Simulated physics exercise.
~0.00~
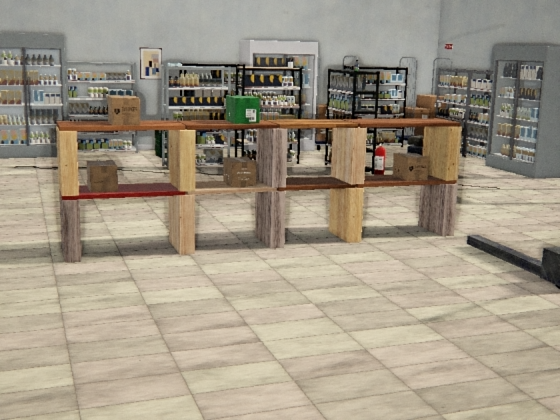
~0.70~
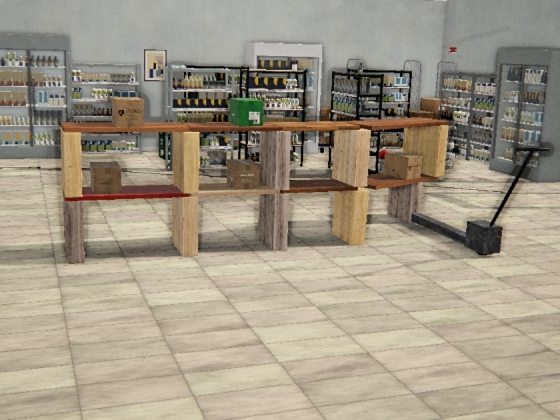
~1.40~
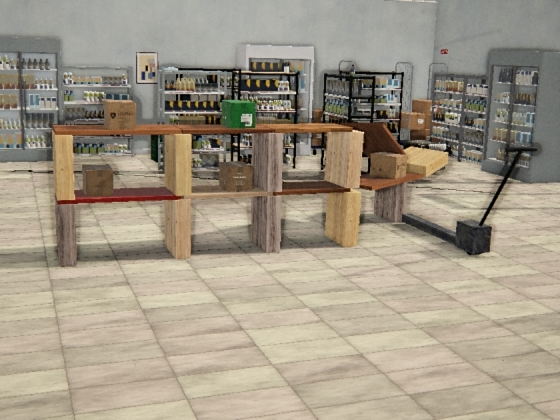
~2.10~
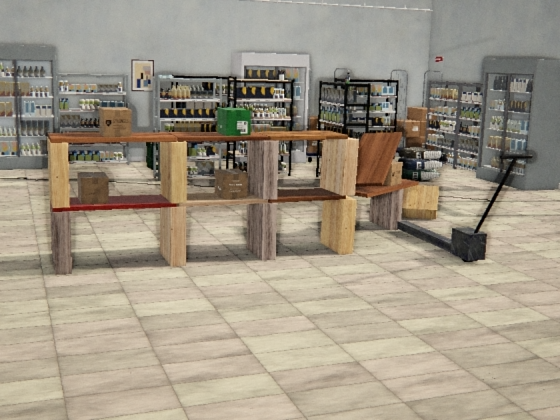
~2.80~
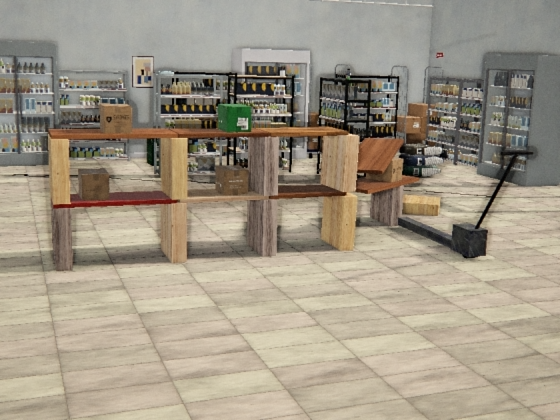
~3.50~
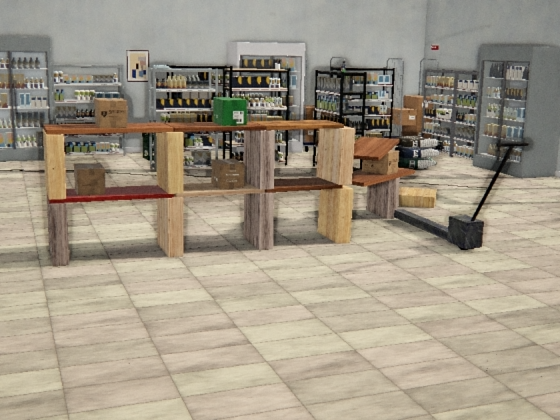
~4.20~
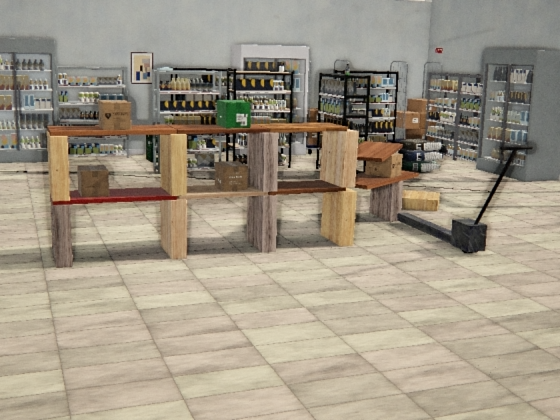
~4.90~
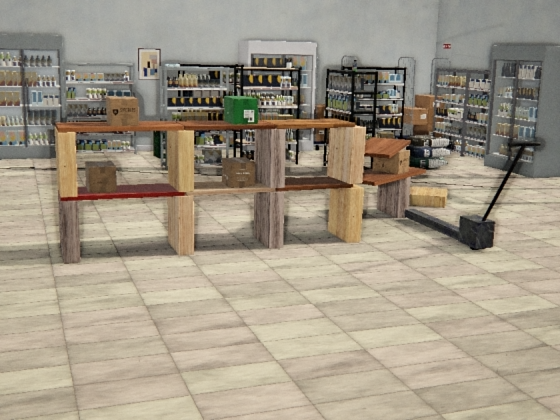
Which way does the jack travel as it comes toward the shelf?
The jack moves to the left, coming in low toward the right end of the shelf.
